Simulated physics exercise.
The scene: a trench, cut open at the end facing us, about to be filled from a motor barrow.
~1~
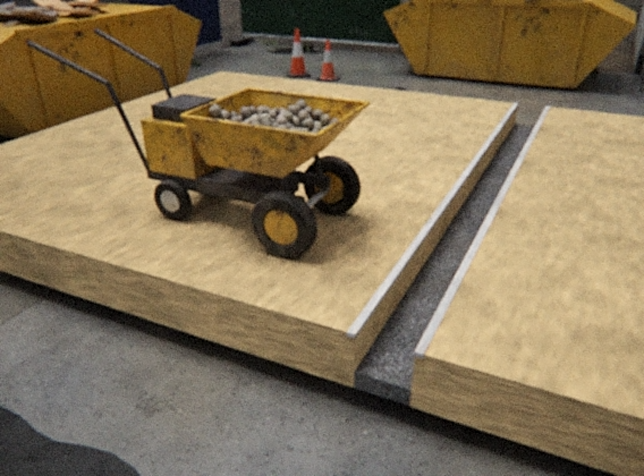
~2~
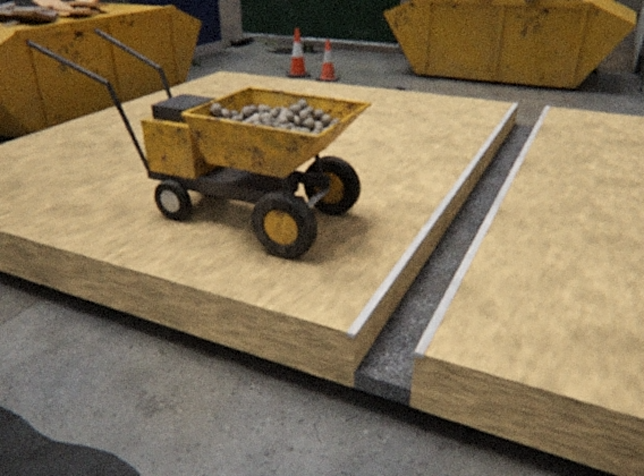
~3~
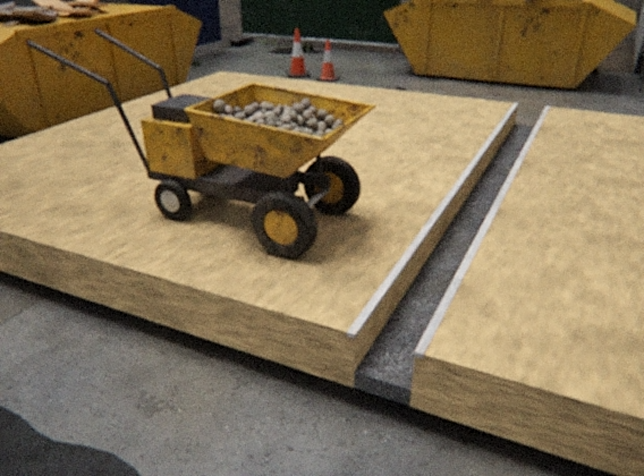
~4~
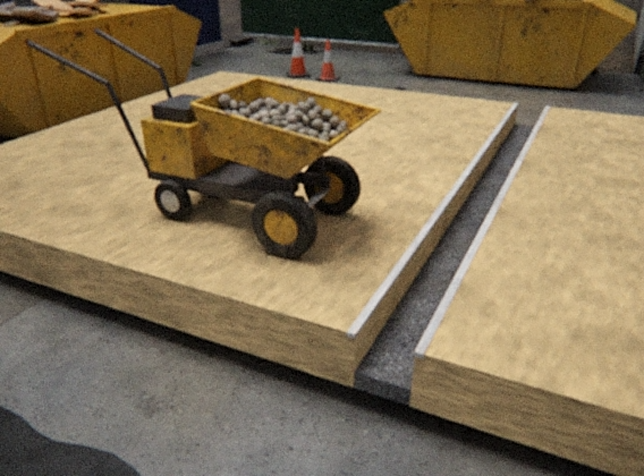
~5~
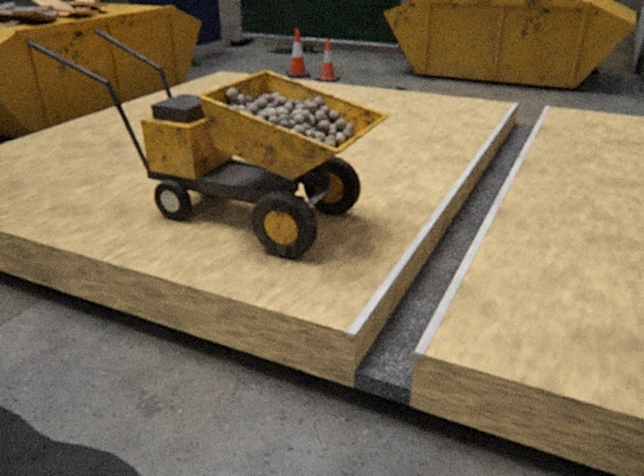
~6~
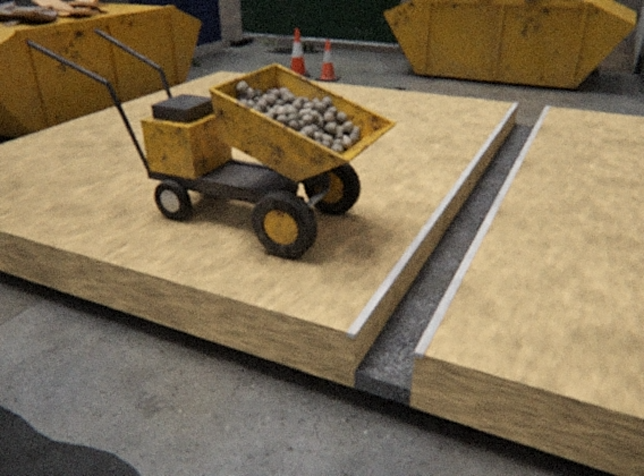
The video shows a yellow motor barrow loaded with river pebbles standing still on a tan slab left of a narrow trench, as its skip gradually tilts forward to the right, the back rising and the front lip lowering.
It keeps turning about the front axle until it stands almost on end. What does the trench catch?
Between the edges lies the larger part of the load.
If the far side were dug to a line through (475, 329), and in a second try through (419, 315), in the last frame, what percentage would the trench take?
First some 100, then 80 per cent.
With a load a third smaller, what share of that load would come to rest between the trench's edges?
Some 100 per cent.
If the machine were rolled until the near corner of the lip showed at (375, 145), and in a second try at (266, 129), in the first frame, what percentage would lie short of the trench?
Roughly 0 per cent, and 50 per cent.
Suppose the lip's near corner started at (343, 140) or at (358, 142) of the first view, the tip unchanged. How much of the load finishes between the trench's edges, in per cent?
Roughly 70 per cent, and 50 per cent.
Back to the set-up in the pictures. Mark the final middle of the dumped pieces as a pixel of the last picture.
Around (434, 278).
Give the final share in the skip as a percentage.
Close to 0 per cent.
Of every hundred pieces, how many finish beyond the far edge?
It comes to 5 per cent or so.
Soon, skip tipped steeply; all in the skip.
A while on, skip tipped right over; most in the skip; a stray few short of the trench; a small part in or heaped over the trench; a stray few falling.
Towards the end, skip tipped right over; about a quarter in the skip; a stray few short of the trench; most in or heaped over the trench; a stray few beyond it.
Finally, skip tipped right over; a stray few short of the trench; nearly all in or heaped over the trench; a stray few beyond it.
